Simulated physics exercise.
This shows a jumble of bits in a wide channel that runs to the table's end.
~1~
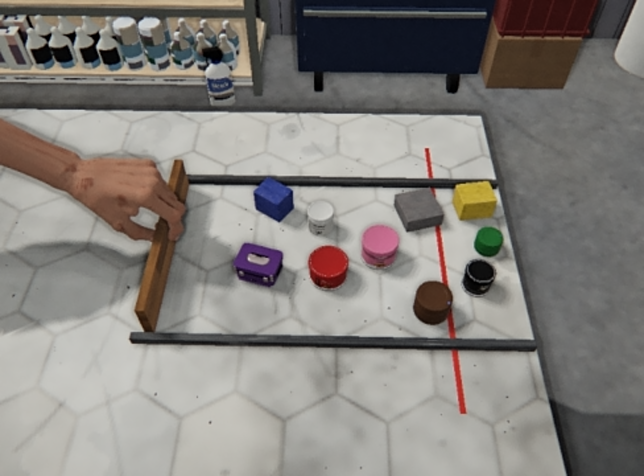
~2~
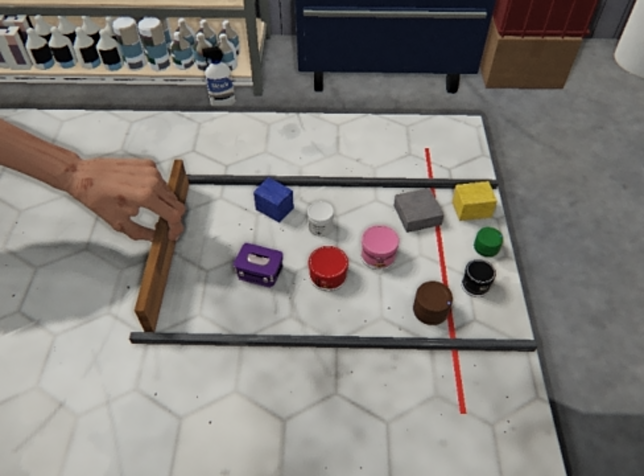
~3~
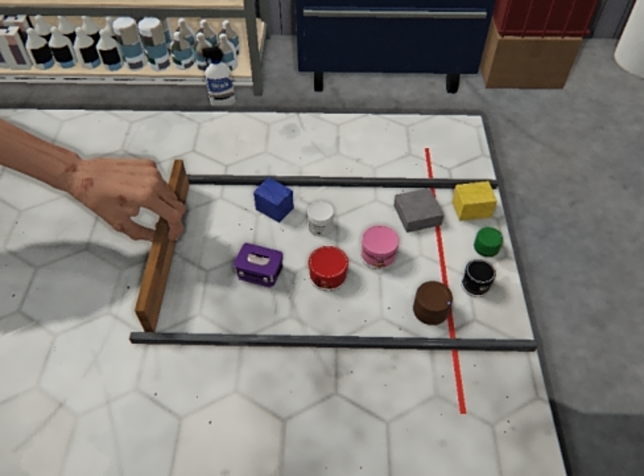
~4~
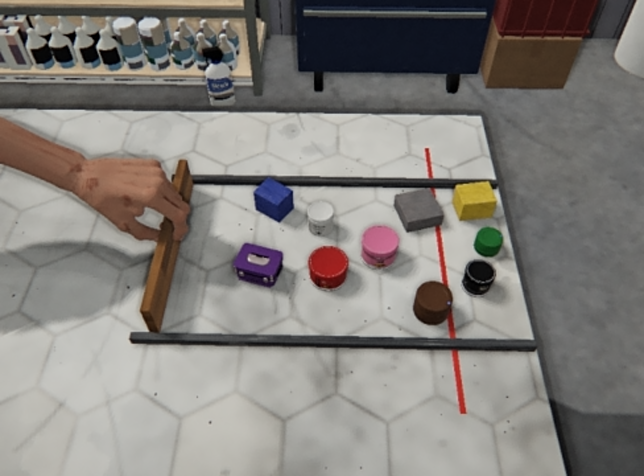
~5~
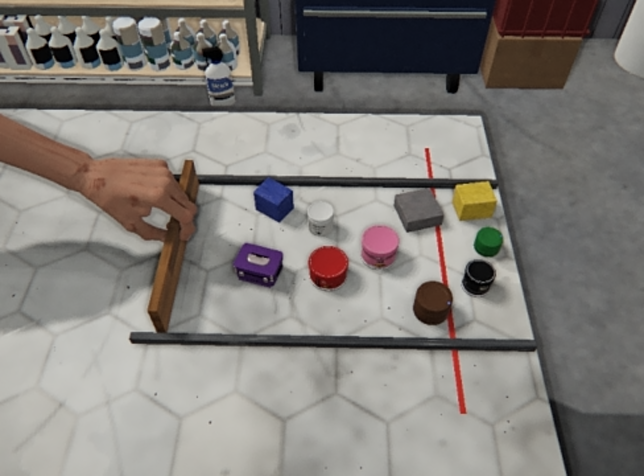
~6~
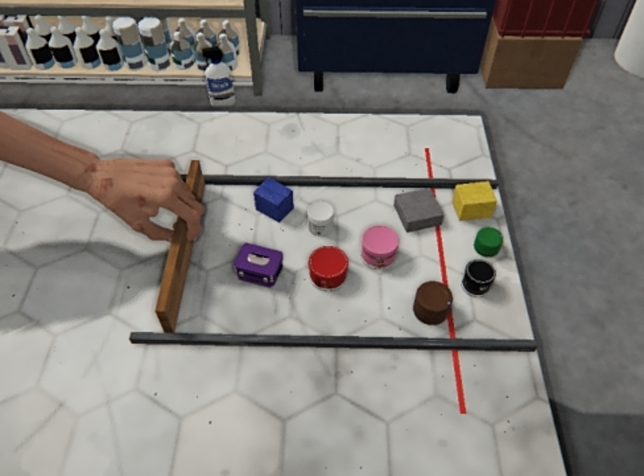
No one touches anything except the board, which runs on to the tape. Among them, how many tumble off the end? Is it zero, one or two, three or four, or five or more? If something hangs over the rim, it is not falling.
It will be one or two.
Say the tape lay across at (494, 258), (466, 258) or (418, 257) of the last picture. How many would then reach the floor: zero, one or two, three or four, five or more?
Lab note - tapes per position, in order: 5 or more; 5 or more; no fall at all.
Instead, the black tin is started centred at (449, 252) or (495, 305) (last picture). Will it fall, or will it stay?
Well, the black tin stays aboard in the first case and stays aboard in the second.
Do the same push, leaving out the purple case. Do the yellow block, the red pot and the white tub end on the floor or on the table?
In that case the yellow block goes off the edge, the red pot stays where it is, the white tub stays where it is.
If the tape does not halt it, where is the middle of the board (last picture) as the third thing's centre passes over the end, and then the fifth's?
Roughly (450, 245) for the earlier crossing, roughly (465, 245) for the later one.
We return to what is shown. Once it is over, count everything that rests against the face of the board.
It ends up touching 4.
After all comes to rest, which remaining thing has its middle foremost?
The green lid.
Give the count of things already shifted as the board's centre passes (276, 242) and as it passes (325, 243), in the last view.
First 3, after that 5.
Soon after, none off yet; green lid at rest near (488, 242); yellow block at rest near (474, 201); black tin at rest near (478, 278).
By the end, the number that fall off is one or two; fallen, black tin and yellow block.
